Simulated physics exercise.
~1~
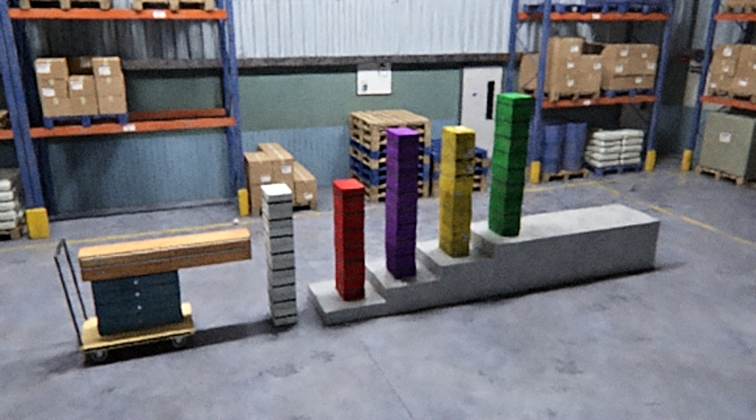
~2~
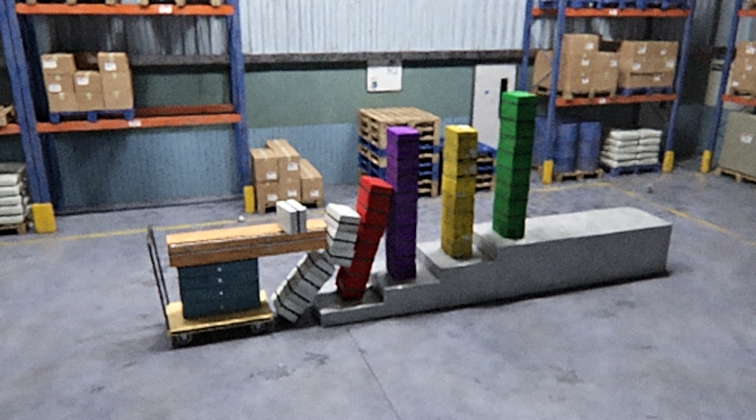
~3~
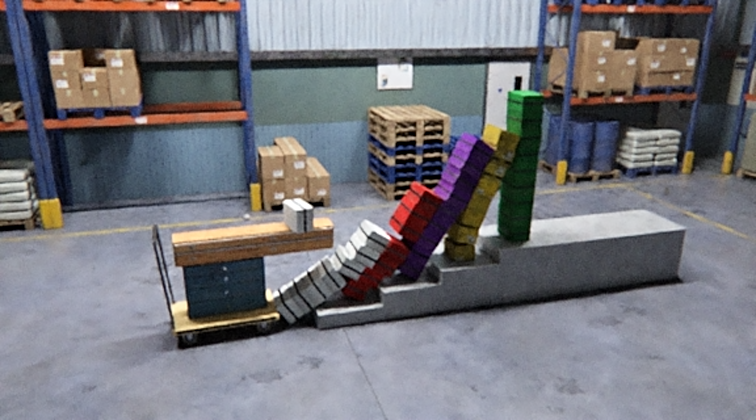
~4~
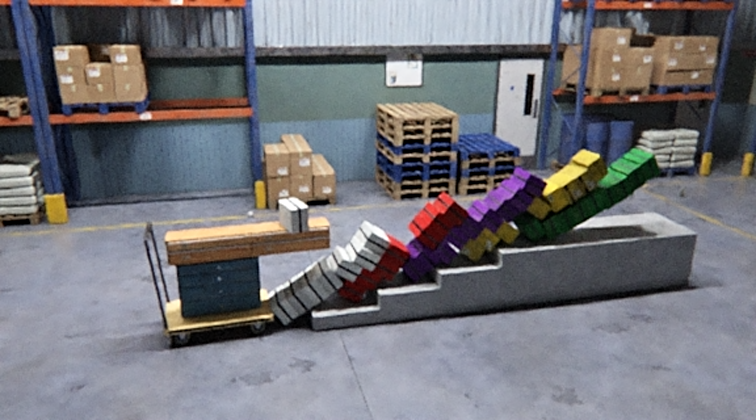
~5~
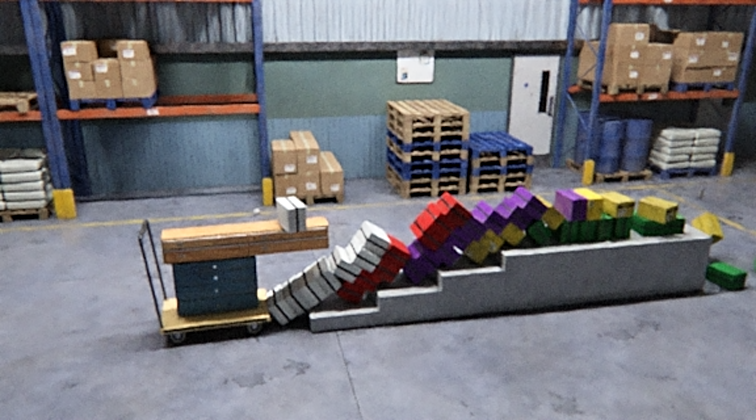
On a warehouse floor, a loaded trolley rolls right and its jutting load knocks a pale stack into red, purple, yellow and green stacks on rising steps, toppling them in turn until they lie slumped along the steps, with yellow and green pieces spilling over the far end.
